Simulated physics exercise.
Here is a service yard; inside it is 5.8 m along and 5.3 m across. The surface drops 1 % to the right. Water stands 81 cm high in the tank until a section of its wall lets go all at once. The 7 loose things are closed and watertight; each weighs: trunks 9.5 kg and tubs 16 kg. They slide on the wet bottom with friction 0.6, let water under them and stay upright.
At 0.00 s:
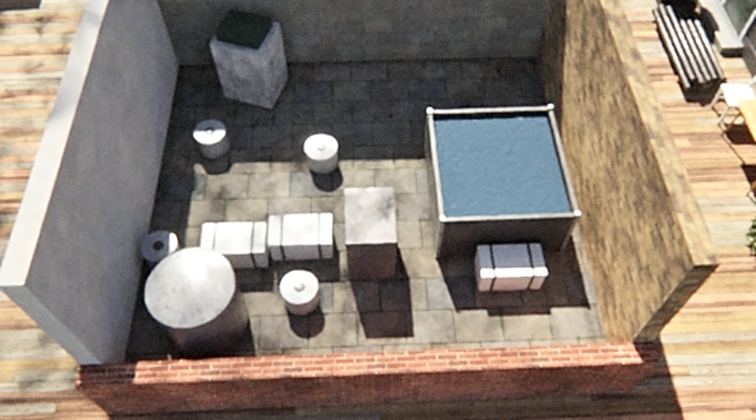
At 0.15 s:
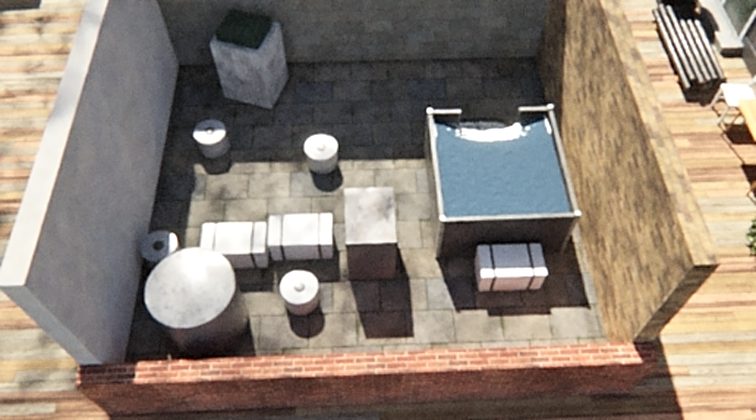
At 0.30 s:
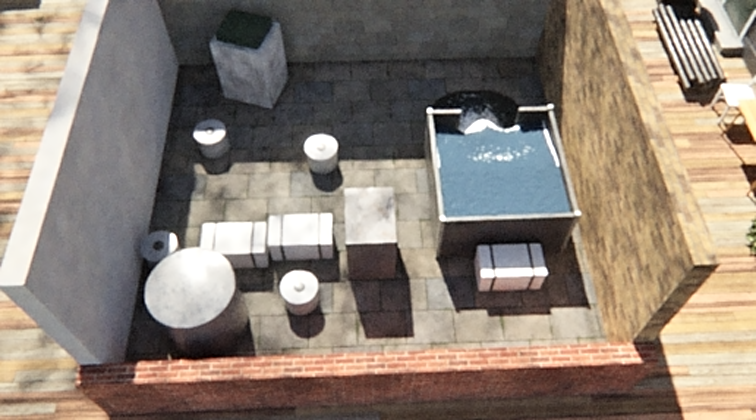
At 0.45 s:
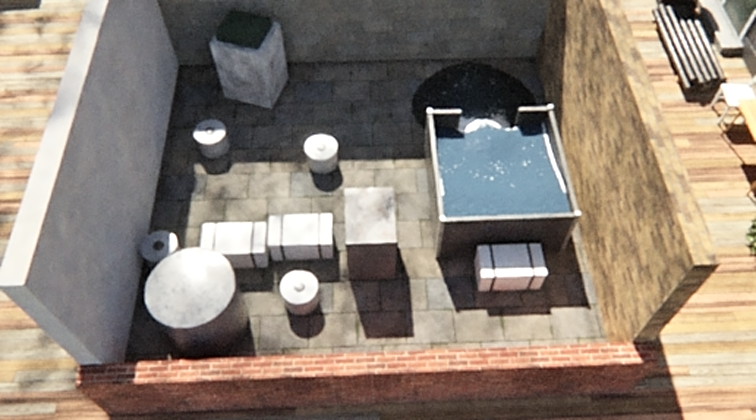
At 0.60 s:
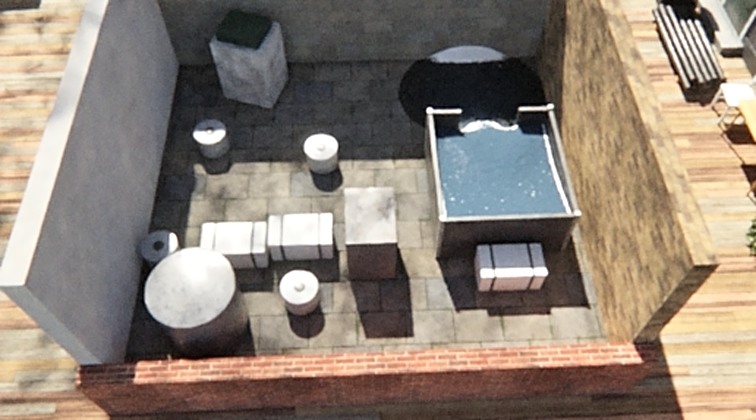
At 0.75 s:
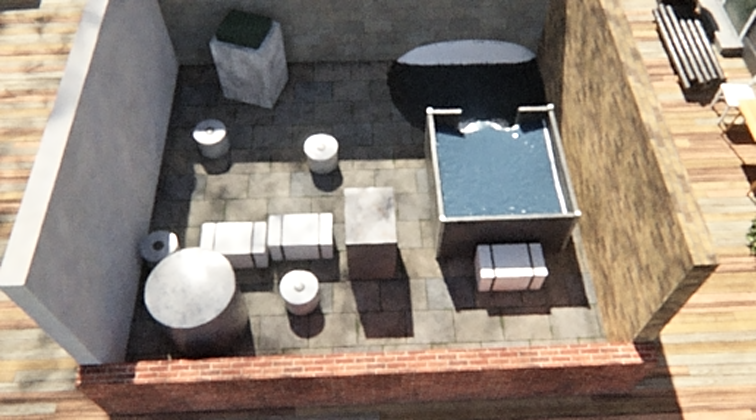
The footage shows a walled yard with a square water tank, pale trunks and round tubs; part of the tank's far side opens, and water pours out, spreading across the paving toward the back wall while the objects stay still.
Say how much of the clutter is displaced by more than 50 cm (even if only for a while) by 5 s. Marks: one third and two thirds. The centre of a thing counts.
That comes to not even a third.
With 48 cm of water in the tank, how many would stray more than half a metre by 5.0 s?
Then 0.
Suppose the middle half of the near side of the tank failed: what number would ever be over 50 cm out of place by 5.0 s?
Then 5.
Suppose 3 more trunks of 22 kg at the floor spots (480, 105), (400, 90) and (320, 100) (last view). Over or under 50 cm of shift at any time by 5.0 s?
In turn: Over, past it, more.
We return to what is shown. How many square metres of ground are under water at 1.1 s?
About 7.5 m2.
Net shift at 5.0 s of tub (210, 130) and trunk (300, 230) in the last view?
In turn: 0 cm, 30 cm.
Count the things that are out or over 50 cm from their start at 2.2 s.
I count 0.
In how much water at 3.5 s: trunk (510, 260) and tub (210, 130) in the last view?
About 0 and 5 cm.
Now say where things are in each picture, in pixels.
In the first frame, a trunk at (511, 260) rests on the ground; a trunk at (233, 238), on the bottom; water covers 2.7 m2; 0 of 7 have shifted.
In the second frame, a trunk at (511, 260), on the bottom; a trunk at (233, 238), on the bottom; 3.3 m2 under water; 0 of 7 have shifted.
In the third frame, a trunk at (511, 260), on the bottom; a trunk at (233, 238), on the bottom; 4.1 m2 under water; 0 of 7 have shifted.
In the fourth frame, a trunk at (511, 260) rests on the ground; a trunk at (233, 238), on the bottom; water covers 5.3 m2; 0 of 7 have shifted.
In the fifth frame, a trunk at (511, 260), on the bottom; a trunk at (233, 238) rests on the ground; 6.2 m2 under water; 0 of 7 have shifted.
In the sixth frame, a trunk at (511, 260) rests on the ground; a trunk at (233, 238), on the bottom; 6.7 m2 under water; 0 of 7 have shifted.
After 1.1 s 0 of 7 are over 50 cm from their spots; 0 afloat.
After 2.2 s 0 of 7 are over 50 cm from their spots; 0 afloat.
After 3.5 s 0 of 7 are over 50 cm from their spots; 0 afloat.
After 5.0 s 0 of 7 are over 50 cm from their spots, and 0 have been at some point; 2 afloat.
